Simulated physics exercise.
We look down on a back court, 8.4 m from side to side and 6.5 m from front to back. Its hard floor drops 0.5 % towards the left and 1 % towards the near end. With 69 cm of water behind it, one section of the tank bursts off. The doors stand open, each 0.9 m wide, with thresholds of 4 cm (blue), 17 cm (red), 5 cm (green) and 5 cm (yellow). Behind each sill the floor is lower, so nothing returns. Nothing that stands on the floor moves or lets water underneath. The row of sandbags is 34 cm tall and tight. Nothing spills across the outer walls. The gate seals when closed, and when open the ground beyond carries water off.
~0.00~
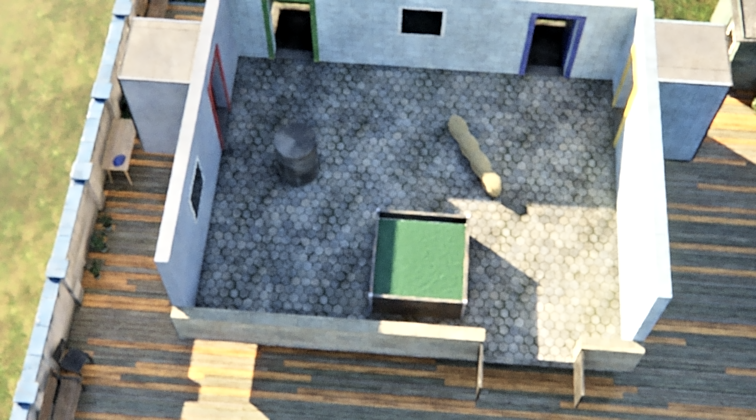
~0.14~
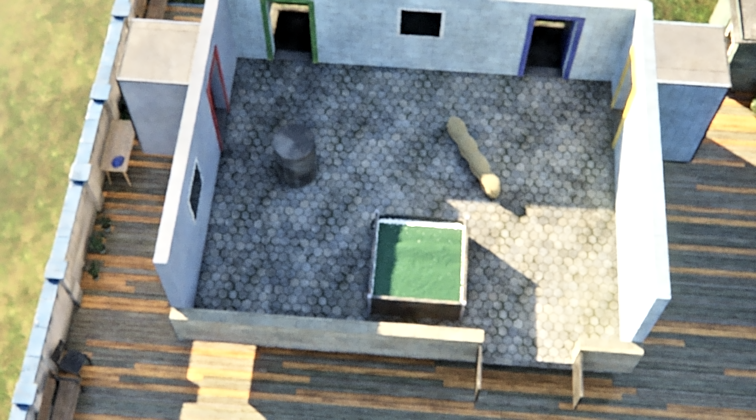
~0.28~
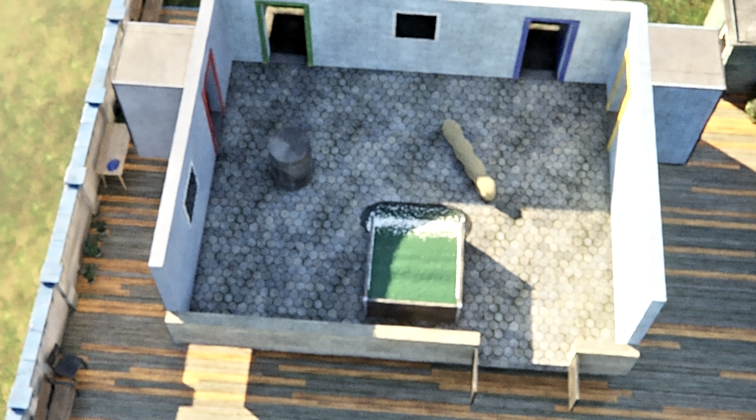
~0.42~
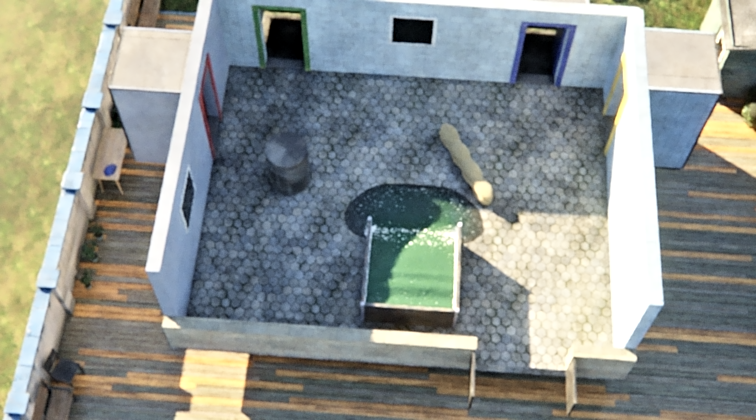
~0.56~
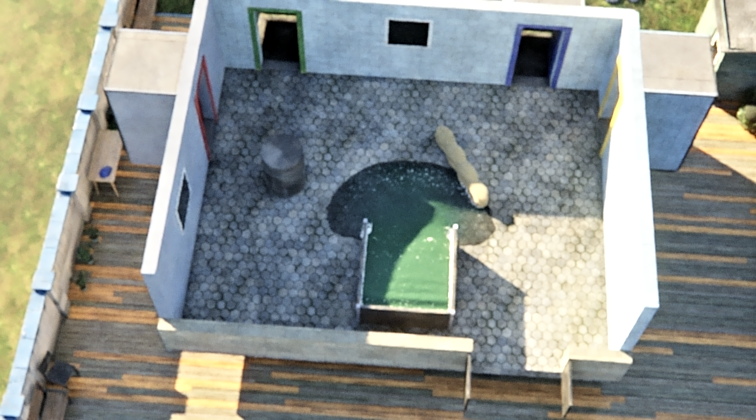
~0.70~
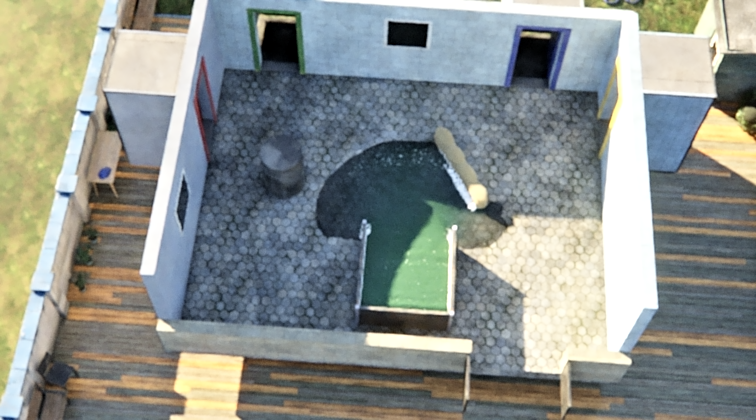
A walled court paved with grey hexagonal tiles is seen from high above, with wooden decking around it and grass at the left. Green and blue doorways open in the far wall, a dark barrel stands left of centre, a pale log-like object lies to the right, and a square tank of green water sits near the front. Water pours from the tank's far side and spreads in a widening rounded pool to the log, while the view shifts slightly.
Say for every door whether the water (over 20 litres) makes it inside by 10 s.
The water let in: At the blue door it does not reach the limit; at the red door it stays under the limit; at the green door it exceeds the limit; at the yellow door it keeps below the limit.
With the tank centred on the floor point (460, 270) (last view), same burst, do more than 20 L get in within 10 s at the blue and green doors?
Then: Blue past it, green past it.
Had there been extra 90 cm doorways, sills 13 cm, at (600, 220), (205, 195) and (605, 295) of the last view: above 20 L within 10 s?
In that order: Below, not over, under.
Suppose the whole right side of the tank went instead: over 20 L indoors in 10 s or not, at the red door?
Against that limit: Red below.
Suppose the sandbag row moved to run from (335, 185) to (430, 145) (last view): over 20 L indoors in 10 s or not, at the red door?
Against that limit: Red below.
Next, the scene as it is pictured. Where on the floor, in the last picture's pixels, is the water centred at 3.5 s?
At about (374, 157).
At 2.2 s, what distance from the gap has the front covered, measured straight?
Roughly 5.0 m.
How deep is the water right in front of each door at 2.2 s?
Depths in cm: Blue 0, red 0, green 3, yellow 0.
After 1.4 s water covers 25 % of the floor and is deepest (31 cm) near (415, 80); blue door not reached, red door not reached, green door not reached, yellow door not reached.
After 2.2 s water covers 35 % of the floor and is deepest (34 cm) near (375, 84); blue door not reached, red door not reached, green door not reached, yellow door not reached.
After 3.5 s water covers 45 % of the floor and is deepest (36 cm) near (232, 75); blue door 3 cm at the sill, 0 L in, red door not reached, green door 10 cm at the sill, 20 L in, yellow door not reached.
After 6.0 s water covers 75 % of the floor and is deepest (18 cm) near (179, 335); blue door 2 cm at the sill, 0 L in, red door 13 cm at the sill, 0 L in, green door 11 cm at the sill, 56 L in, yellow door 6 cm at the sill, 3 L in.
After 10.0 s water covers 90 % of the floor and is deepest (12 cm) near (179, 335); blue door 1 cm at the sill, 0 L in, red door 7 cm at the sill, 0 L in, green door 4 cm at the sill, 84 L in, yellow door 2 cm at the sill, 4 L in.
